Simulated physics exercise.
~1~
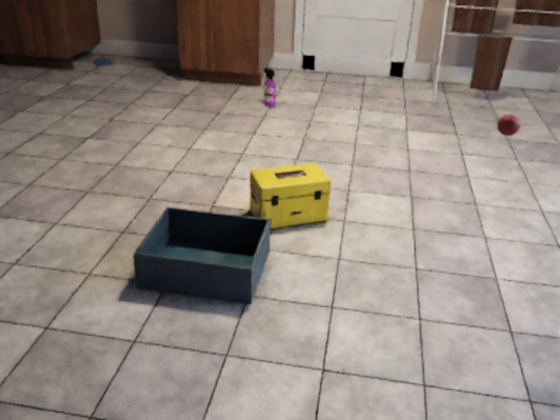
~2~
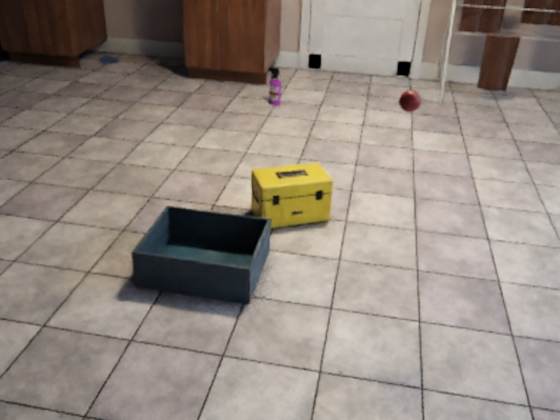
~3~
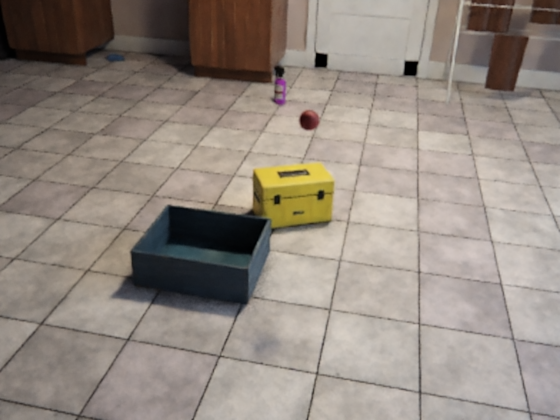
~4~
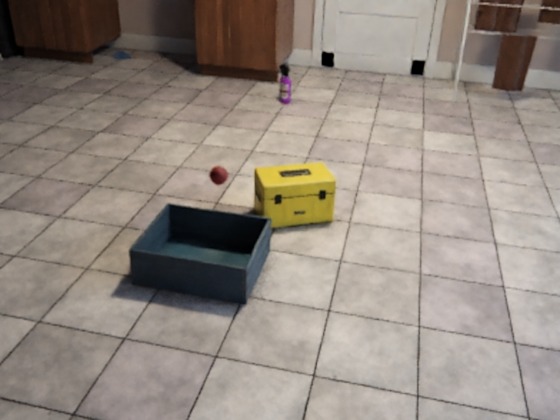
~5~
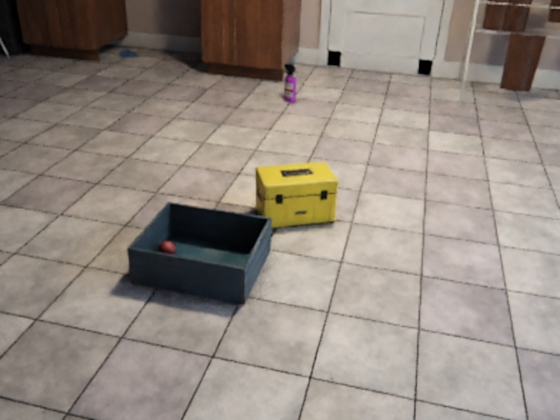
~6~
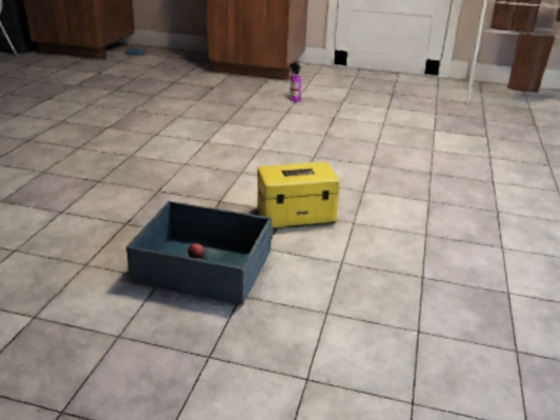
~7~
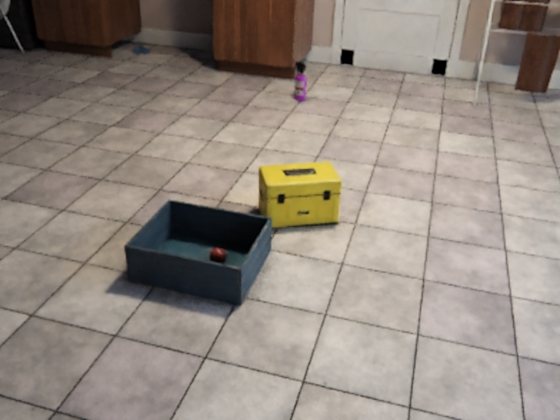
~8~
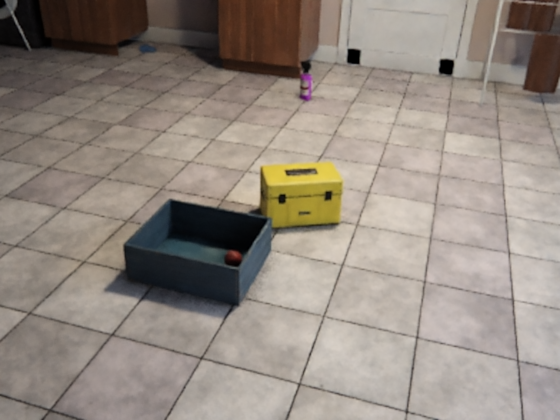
Red ball flying leftward past a yellow toolbox, dropping into an open dark box, then shifting right and staying inside.
